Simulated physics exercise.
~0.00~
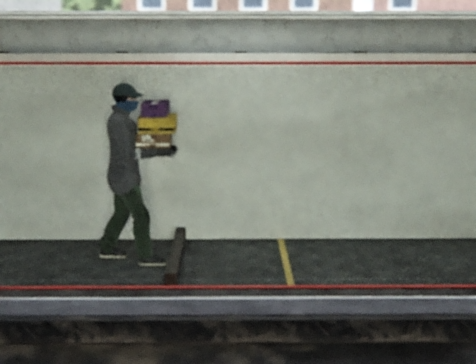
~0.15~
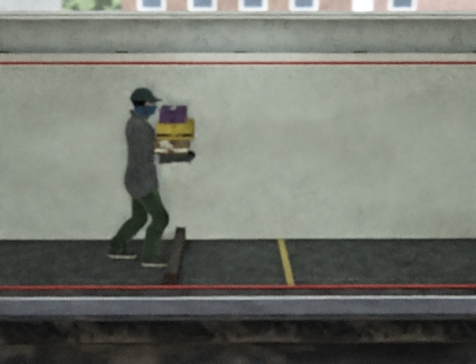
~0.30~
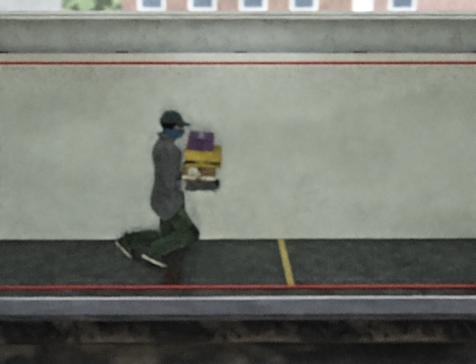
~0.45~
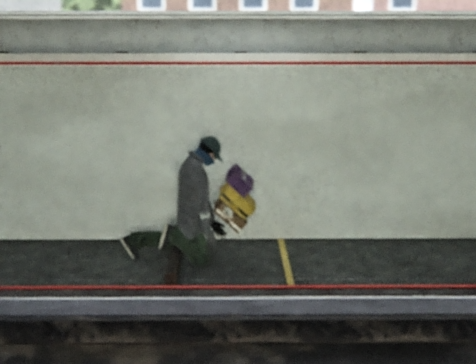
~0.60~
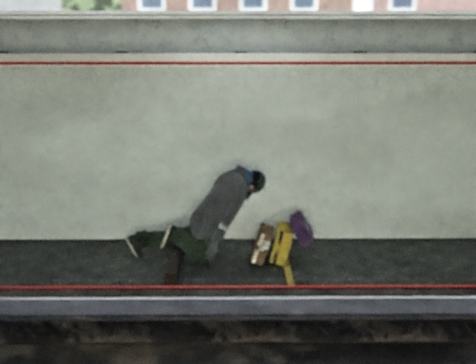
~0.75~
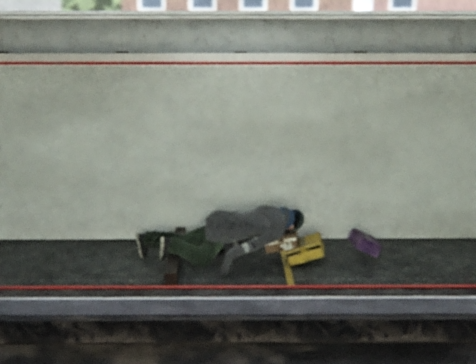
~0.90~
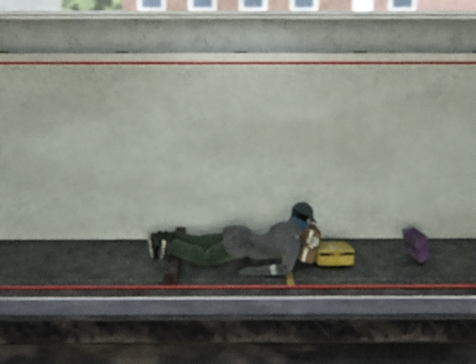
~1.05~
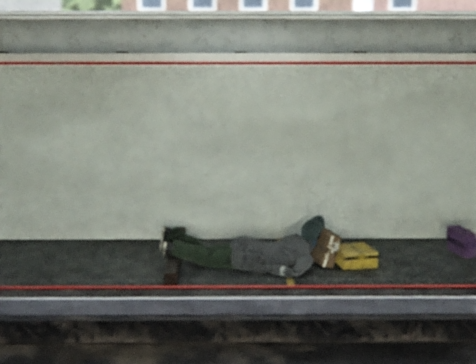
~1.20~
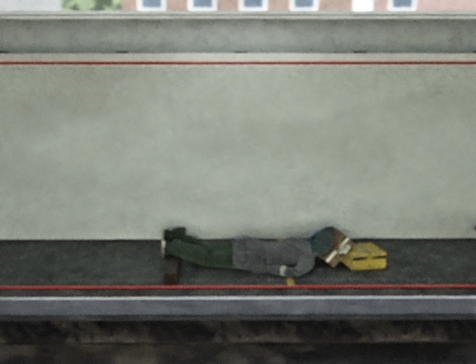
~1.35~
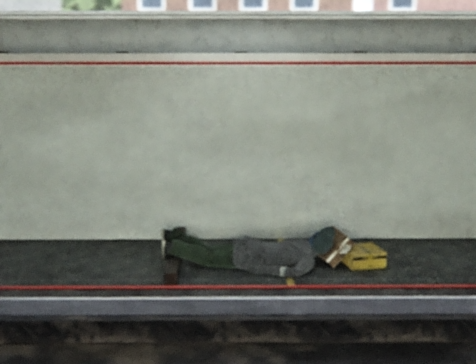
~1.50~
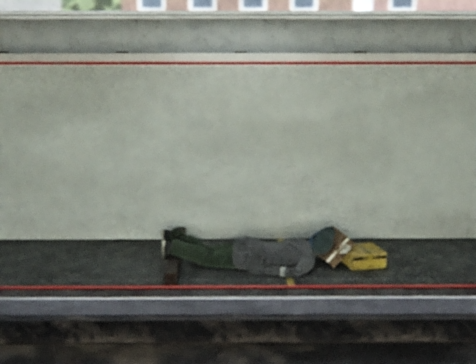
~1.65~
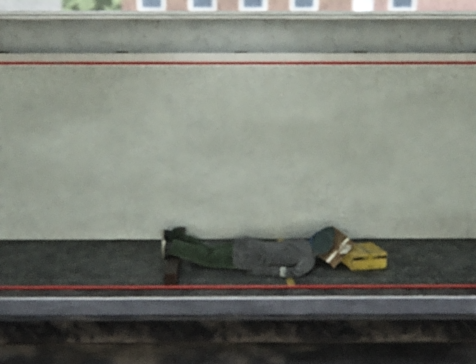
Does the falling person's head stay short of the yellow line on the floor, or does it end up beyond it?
It ends up beyond the line. The person comes to rest lying face down, with the head to the right of the yellow line, beside the yellow box.
